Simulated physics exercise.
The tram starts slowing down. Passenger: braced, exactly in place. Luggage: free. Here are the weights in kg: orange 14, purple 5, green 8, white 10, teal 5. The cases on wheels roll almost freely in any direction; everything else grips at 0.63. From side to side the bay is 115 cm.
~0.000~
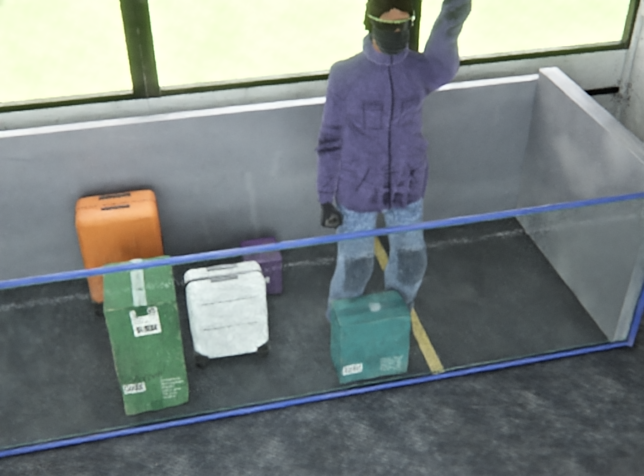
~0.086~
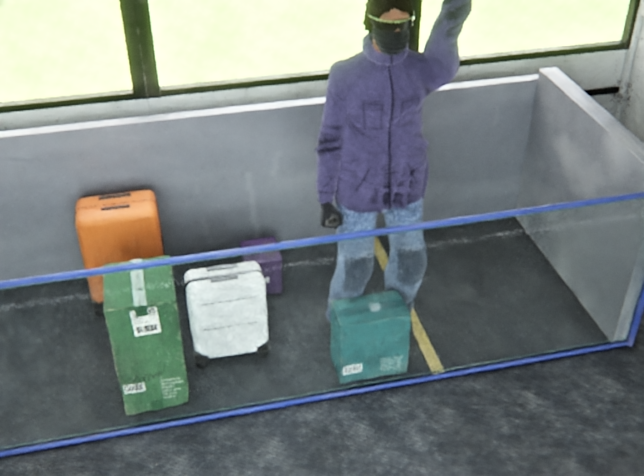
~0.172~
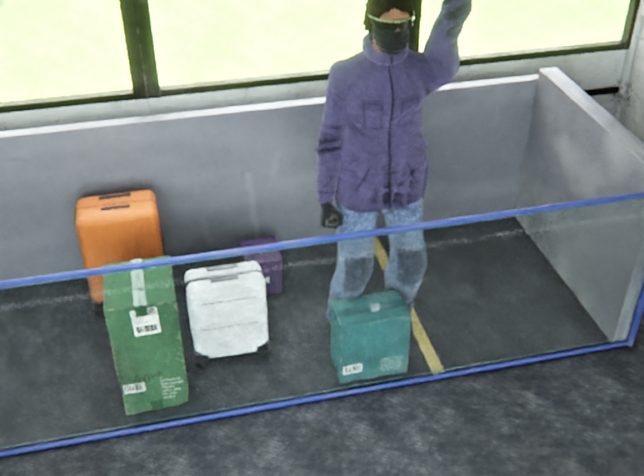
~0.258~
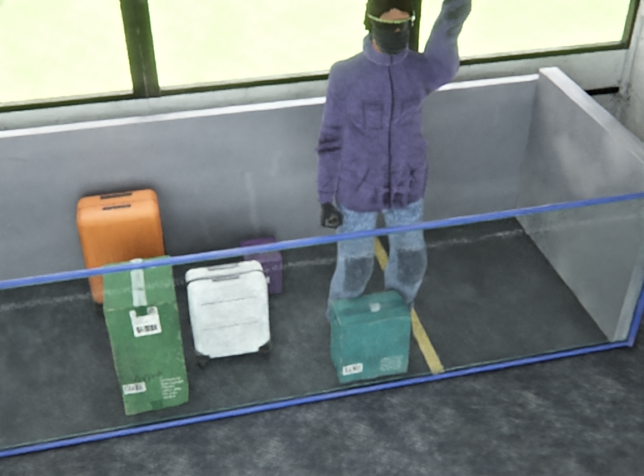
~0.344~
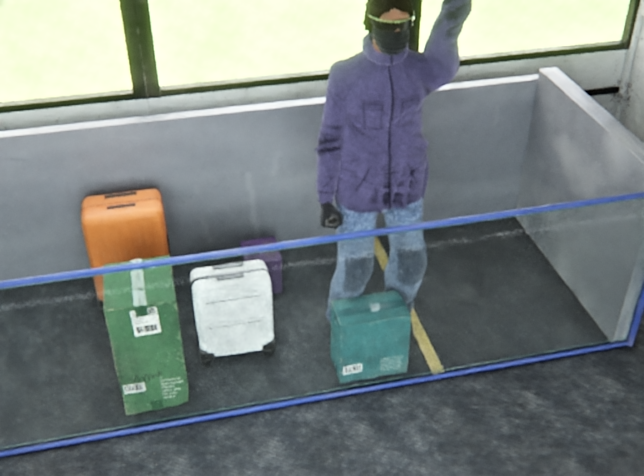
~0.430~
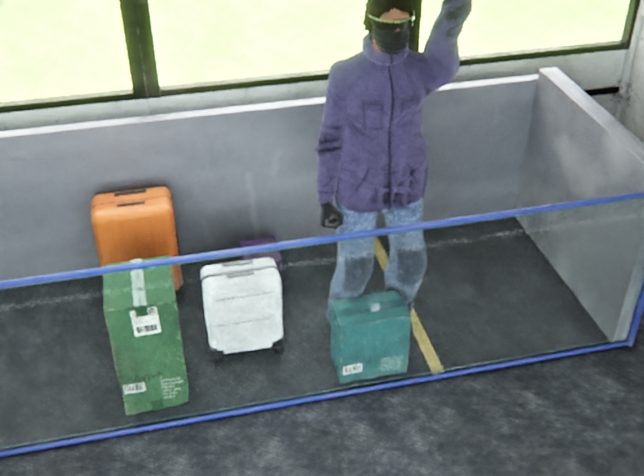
In the video, a masked person in a purple jacket stands still with one arm raised behind a teal carton, while the orange and white wheeled cases, at first still, roll slightly right beside a stationary green bag.
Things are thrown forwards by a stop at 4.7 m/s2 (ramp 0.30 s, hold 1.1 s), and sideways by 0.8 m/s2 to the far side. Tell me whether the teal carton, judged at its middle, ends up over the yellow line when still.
The teal carton does not get over the yellow line.
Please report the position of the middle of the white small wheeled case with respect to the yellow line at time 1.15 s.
It sits around 5 cm short of the mark.
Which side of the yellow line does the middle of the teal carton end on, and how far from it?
Short side, near 30 cm.
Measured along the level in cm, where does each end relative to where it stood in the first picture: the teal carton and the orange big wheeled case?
Roughly: Teal carton 0; orange big wheeled case 180.
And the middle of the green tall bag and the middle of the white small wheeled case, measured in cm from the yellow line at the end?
Green tall bag, 80 cm on the short side; white small wheeled case, 70 cm on the past side.
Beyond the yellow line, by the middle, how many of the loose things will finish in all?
The number is 3.
After 0.75 s the teal carton is 31 cm short of the yellow line, tilted 0°, near (369, 337) in the last picture's view.
After 1.15 s the teal carton is 31 cm short of the yellow line, tilted 0°, near (369, 337) in the last picture's view; the green tall bag 125 cm short of the yellow line, tilted 10°.
After 1.65 s the teal carton is 31 cm short of the yellow line, tilted 0°, near (369, 337) in the last picture's view; the green tall bag 79 cm short of the yellow line, tilted 90°.
When all is still (2.2 s), orange big wheeled case crosses the yellow line; purple tub crosses the yellow line; green tall bag stops short of the yellow line; white small wheeled case crosses the yellow line; teal carton stops short of the yellow line.
